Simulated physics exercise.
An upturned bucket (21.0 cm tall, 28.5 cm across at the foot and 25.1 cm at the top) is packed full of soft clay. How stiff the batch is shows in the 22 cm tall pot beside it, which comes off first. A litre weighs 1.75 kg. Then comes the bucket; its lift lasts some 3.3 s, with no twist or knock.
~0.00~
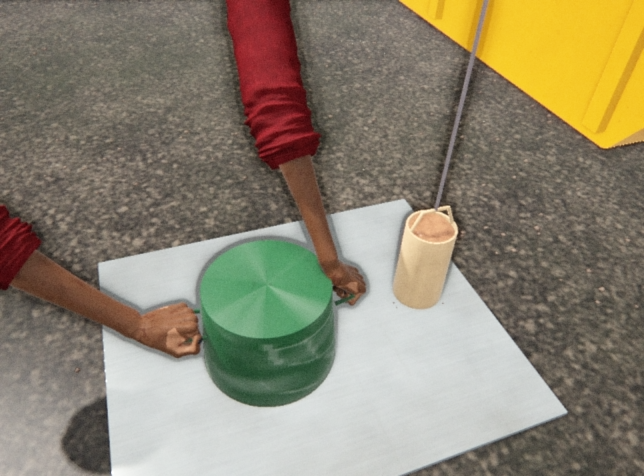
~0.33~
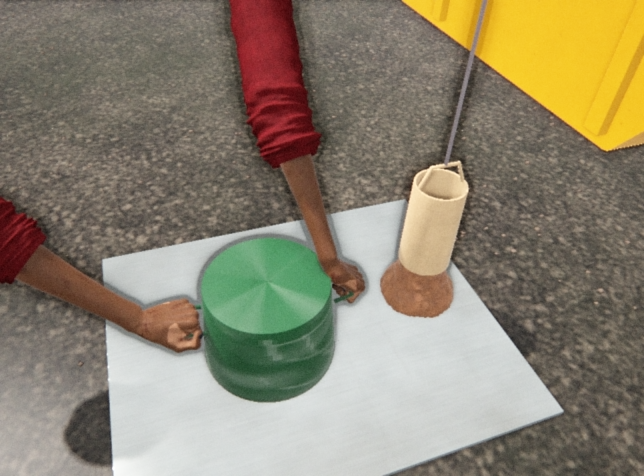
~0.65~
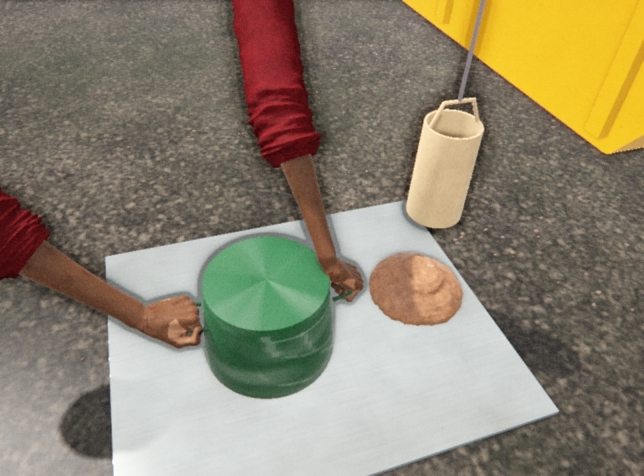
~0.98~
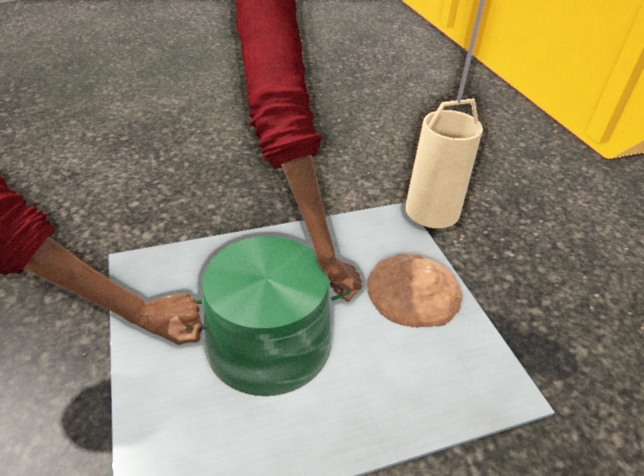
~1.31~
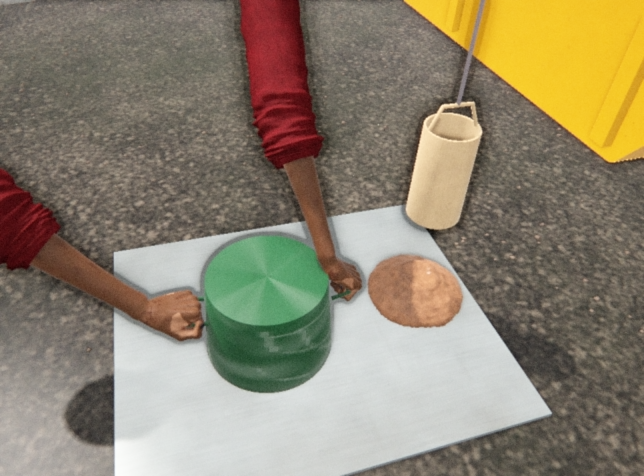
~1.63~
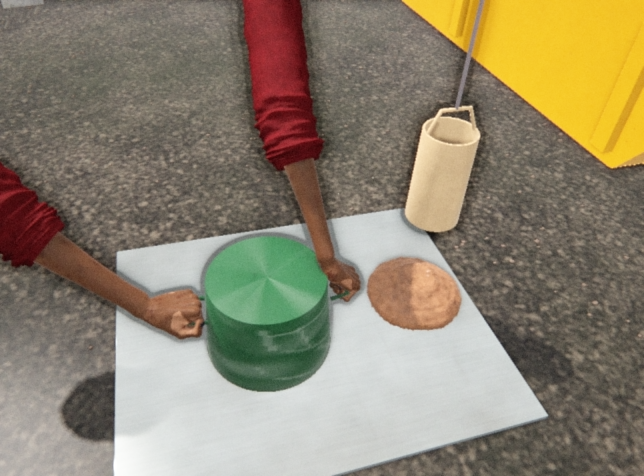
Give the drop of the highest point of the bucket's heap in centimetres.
Some 13 cm.
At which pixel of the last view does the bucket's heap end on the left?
Around (154, 356).
By 2.5 s, the bucket is up 5.3 cm; the soft clay has come down 4.4 cm to 17 cm and is 40 cm wide.
By 3.3 s, the bucket is up 13 cm; the soft clay has come down 12 cm to 8.8 cm and is 52 cm wide.
By 4.1 s, the bucket is up 21 cm; the soft clay has come down 13 cm to 8.5 cm and is 53 cm wide.
By 5.1 s, the bucket is clear; the soft clay has come down 13 cm to 8.4 cm and is 54 cm wide.
By 5.6 s, at rest, the bucket is clear; the soft clay has come down 13 cm to 8.4 cm and is 54 cm wide.
